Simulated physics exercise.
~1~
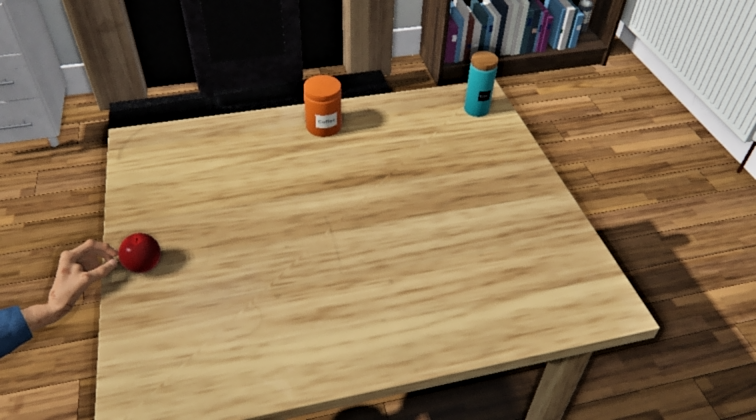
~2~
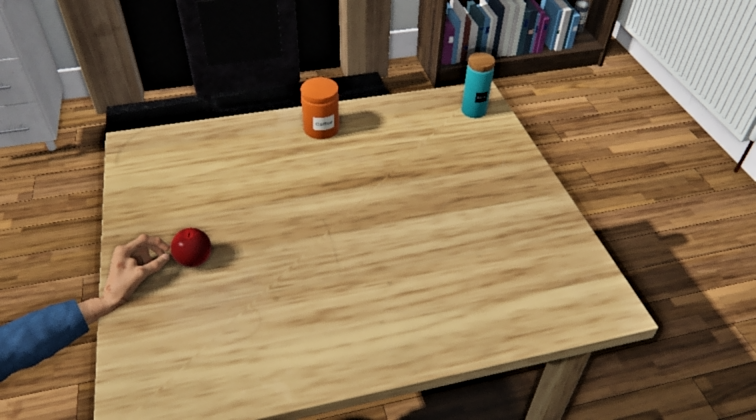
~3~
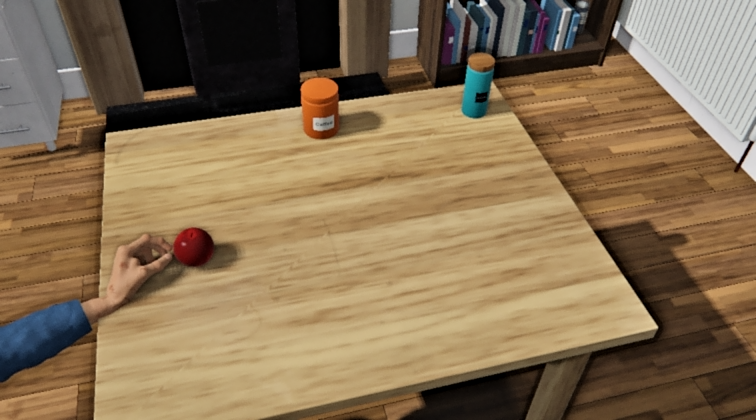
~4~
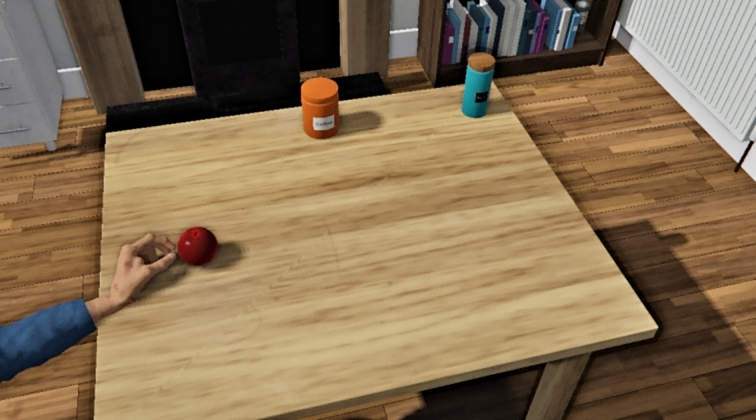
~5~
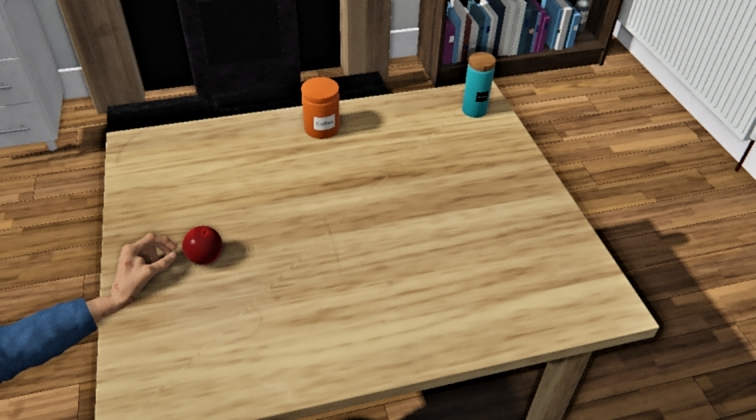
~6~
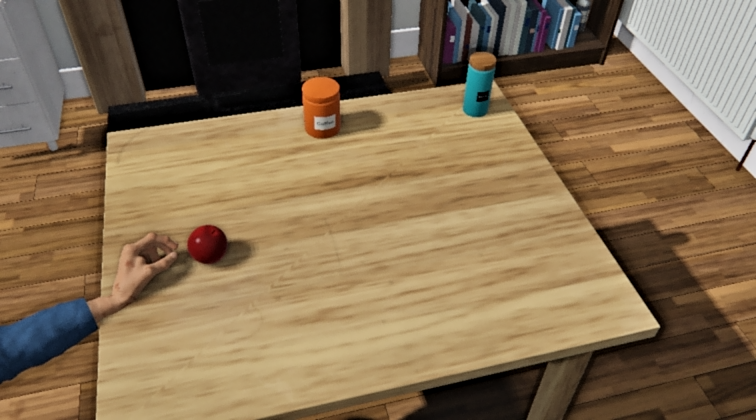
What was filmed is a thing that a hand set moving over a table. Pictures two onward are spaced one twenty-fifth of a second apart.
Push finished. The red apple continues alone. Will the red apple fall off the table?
It will most likely come to rest on the table.
Then, 0.20 s on from there, red apple shifted about its own width near (227, 241).
Then, 0.60 s on from there, red apple shifted about its own width near (258, 236).
Then, 1.20 s on from there, red apple shifted well along near (288, 231).
In the end, moved from the start, red apple. At the end, from the last picture's camera, red apple near (298, 229).
